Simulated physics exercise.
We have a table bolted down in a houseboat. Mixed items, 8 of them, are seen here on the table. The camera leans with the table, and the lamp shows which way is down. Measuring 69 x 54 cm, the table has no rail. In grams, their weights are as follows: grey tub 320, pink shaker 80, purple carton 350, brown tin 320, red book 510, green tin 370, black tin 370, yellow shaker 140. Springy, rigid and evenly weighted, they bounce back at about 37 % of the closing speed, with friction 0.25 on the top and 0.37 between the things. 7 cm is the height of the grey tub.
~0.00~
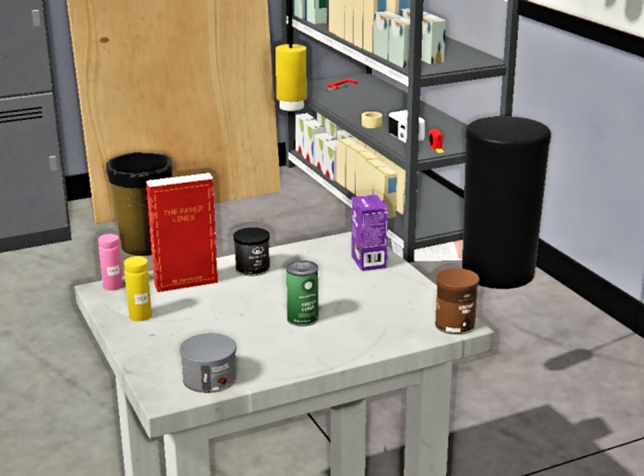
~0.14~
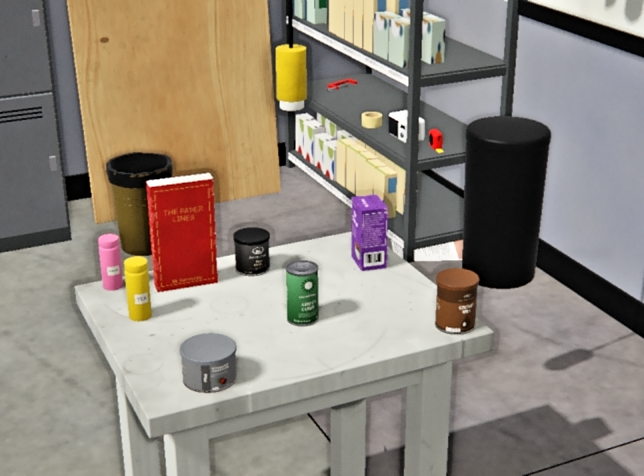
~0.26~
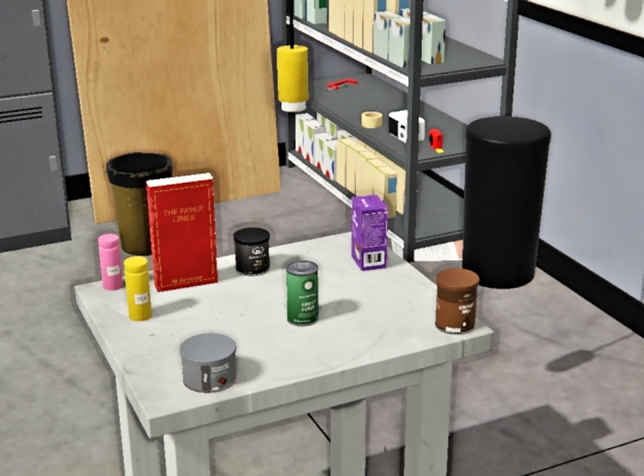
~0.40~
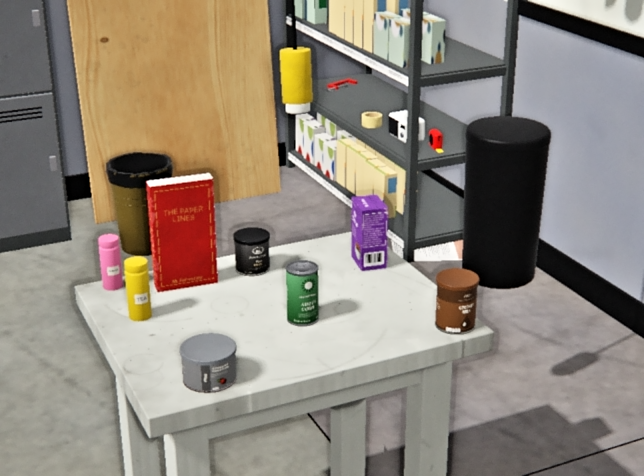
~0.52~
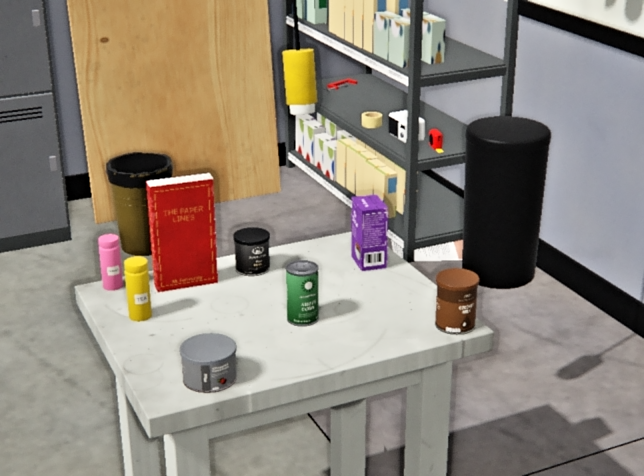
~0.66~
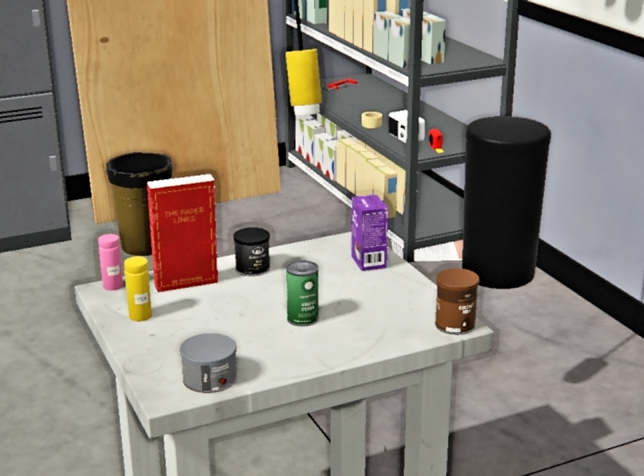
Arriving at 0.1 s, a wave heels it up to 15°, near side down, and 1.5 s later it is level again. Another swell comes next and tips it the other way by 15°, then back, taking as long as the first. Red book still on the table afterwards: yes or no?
Yes.
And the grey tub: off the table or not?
Grey tub: Goes out of bounds.
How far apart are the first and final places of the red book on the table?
About 27 cm.
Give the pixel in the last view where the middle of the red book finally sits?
The resting point is around (218, 331).
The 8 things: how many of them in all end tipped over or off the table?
All told, 2.
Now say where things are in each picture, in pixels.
The first frame shows boat level; red book (183, 233); grey tub (209, 363).
The second frame shows boat level; purple carton (369, 233); brown tin (456, 301).
The third frame shows heel 2°, near side down; green tin (302, 293); black tin (252, 252).
The fourth frame shows heel 5°, near side down; yellow shaker (138, 289); grey tub (209, 363).
The fifth frame shows heel 9°, near side down; pink shaker (111, 262); purple carton (369, 233).
The sixth frame shows heel 13°, near side down; red book (184, 234); brown tin (456, 302).
After 1.06 s, heel 12°, near side down; red book on its side near (207, 311).
After 1.76 s, heel 2°, far side down; grey tub now off the table; red book on its side near (219, 333); purple carton moved 2 cm.
After 2.06 s, heel 10°, far side down; red book on its side near (219, 333); purple carton moved 2 cm.
In the end (3.6 s), off the table, grey tub; toppled on the table, red book; the other 6 under 5 cm from the start. In the last view, red book near (218, 331).
